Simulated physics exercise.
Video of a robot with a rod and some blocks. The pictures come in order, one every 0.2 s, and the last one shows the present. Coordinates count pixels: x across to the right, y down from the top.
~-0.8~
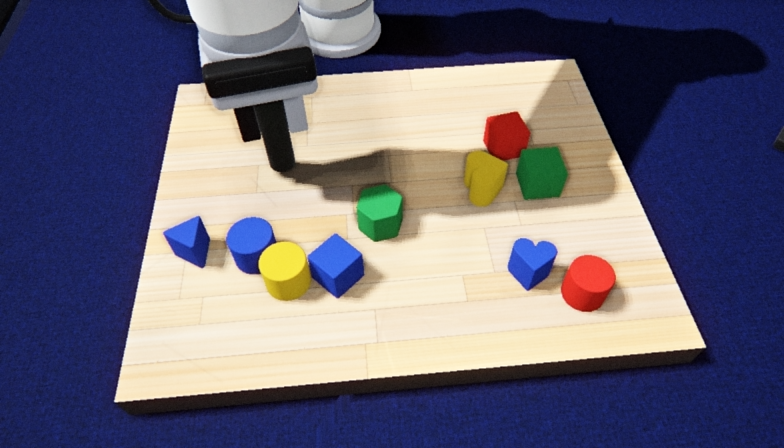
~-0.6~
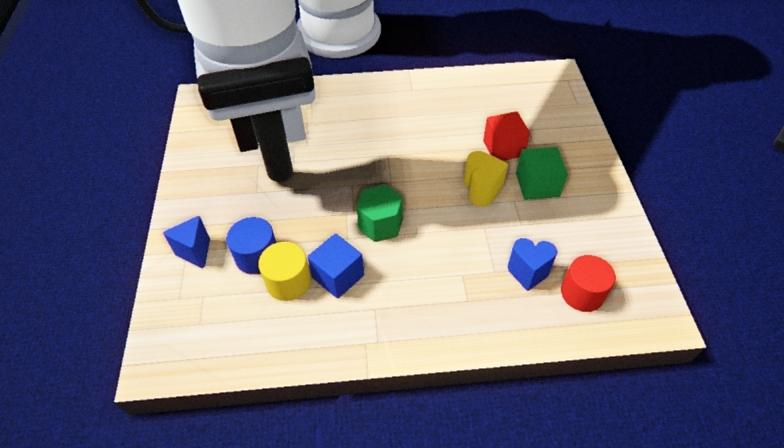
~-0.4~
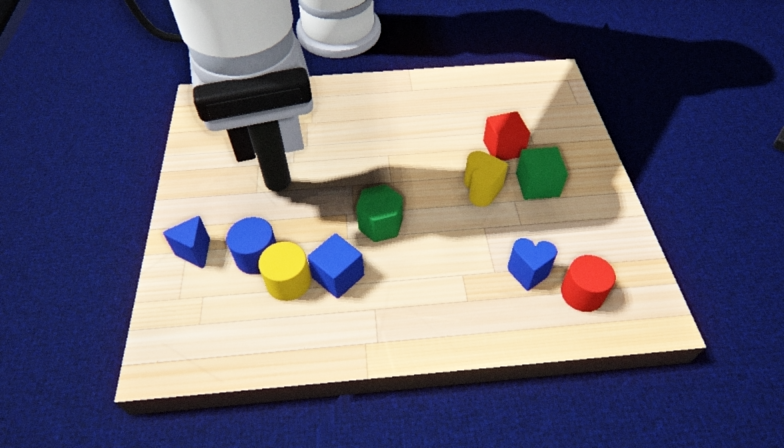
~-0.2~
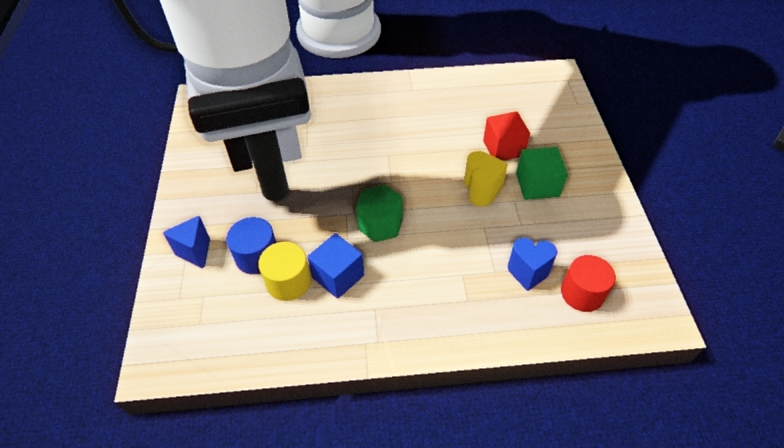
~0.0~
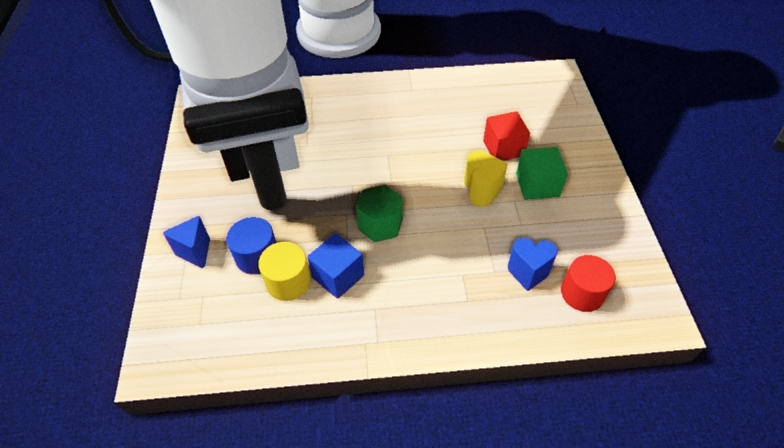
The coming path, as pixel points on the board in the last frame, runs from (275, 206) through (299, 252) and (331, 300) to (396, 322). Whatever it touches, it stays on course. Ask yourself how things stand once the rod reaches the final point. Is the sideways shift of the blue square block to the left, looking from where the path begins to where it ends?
Yes, that is how it ends up.
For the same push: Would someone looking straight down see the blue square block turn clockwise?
No.
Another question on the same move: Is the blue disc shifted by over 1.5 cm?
Short answer: No.
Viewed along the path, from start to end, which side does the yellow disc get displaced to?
Right-hand side.
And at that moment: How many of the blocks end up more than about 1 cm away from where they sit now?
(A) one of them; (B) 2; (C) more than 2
That would be B.
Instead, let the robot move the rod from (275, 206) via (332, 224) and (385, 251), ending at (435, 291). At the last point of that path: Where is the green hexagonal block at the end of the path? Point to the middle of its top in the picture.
Its top middle: (403, 203).
On the path given first. One third of the way, rod (297, 246); nothing pushed yet.
Two thirds of the way, rod (330, 295); yellow disc (280, 290); blue square block (363, 268), turned 75° anticlockwise.
At the end, rod (396, 317); blue disc still; yellow disc (280, 290); blue square block (383, 265), turned 115° anticlockwise.
